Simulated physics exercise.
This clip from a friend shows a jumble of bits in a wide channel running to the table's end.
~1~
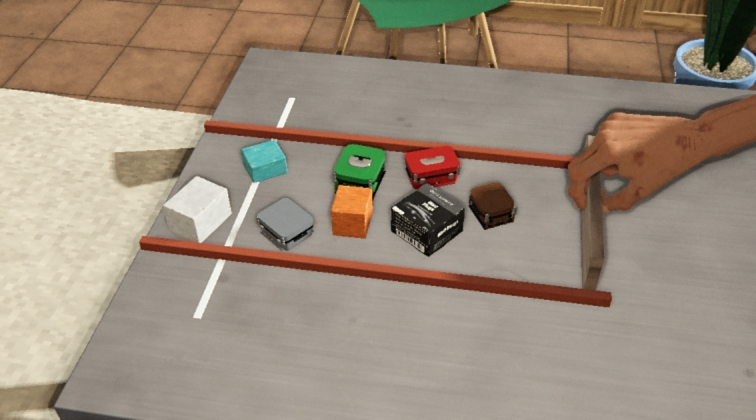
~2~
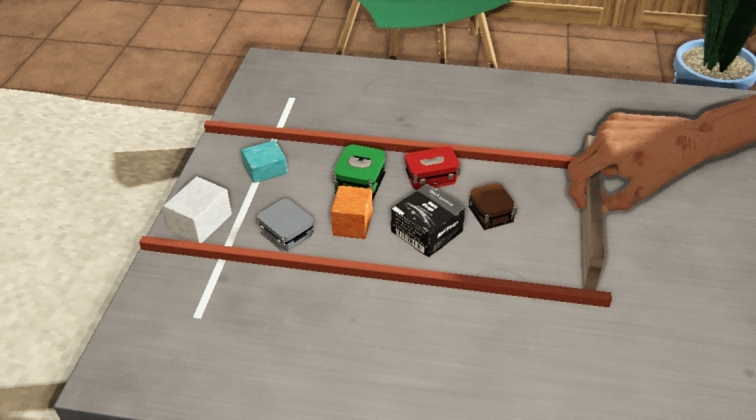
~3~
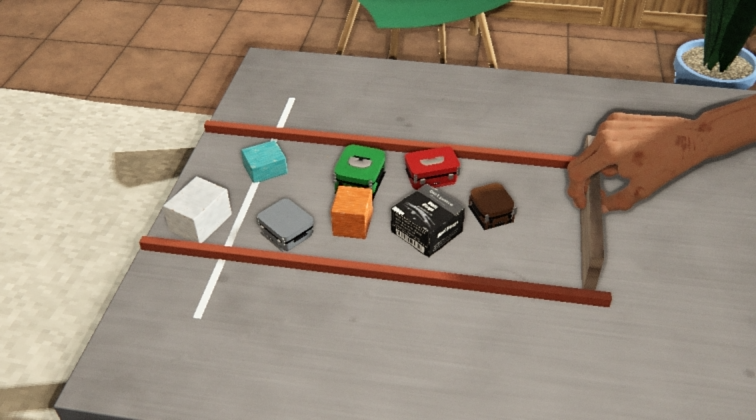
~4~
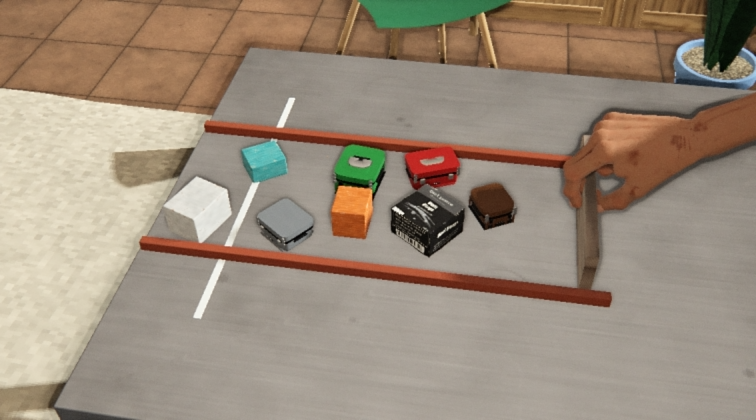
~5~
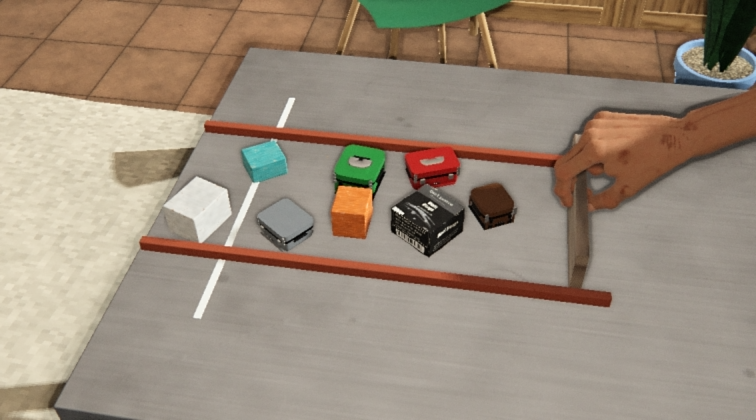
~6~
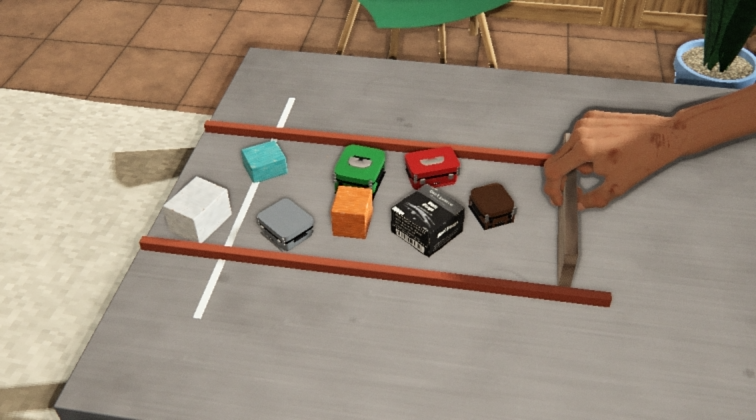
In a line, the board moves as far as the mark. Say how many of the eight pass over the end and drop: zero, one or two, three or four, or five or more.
The count is one or two.
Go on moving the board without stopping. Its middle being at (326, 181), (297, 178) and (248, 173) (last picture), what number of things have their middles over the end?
0; 0; 2.
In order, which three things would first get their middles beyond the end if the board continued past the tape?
It goes the white block, followed by the turquoise block, and then the grey case.
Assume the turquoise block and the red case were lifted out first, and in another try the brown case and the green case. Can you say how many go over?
You'd get 1 in the first case and 1 in the second one.
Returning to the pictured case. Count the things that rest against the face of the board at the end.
3 of them.
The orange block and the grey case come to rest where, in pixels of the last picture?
One ends up near (178, 190) and the other near (159, 223).
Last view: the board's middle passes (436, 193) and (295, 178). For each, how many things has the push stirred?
Well, it's 3 at the first one and 8 at the second.
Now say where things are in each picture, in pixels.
The first picture shows white block (198, 210); turquoise block (264, 162); grey case (286, 226); board (591, 210); tape (252, 191).
The second picture shows turquoise block (264, 162); orange block (352, 212).
The third picture shows grey case (286, 226); board (591, 210).
The fourth picture shows white block (198, 210); black box (428, 220).
The fifth picture shows turquoise block (264, 162); green case (360, 172).
The sixth picture shows white block (198, 210); turquoise block (264, 162); grey case (286, 226); board (568, 207); tape (252, 191).
A little later, none off yet; white block at rest near (198, 210); turquoise block at rest near (264, 162); grey case at rest near (286, 226).
When it is over, the number that fall off is one or two; down, turquoise block and white block.
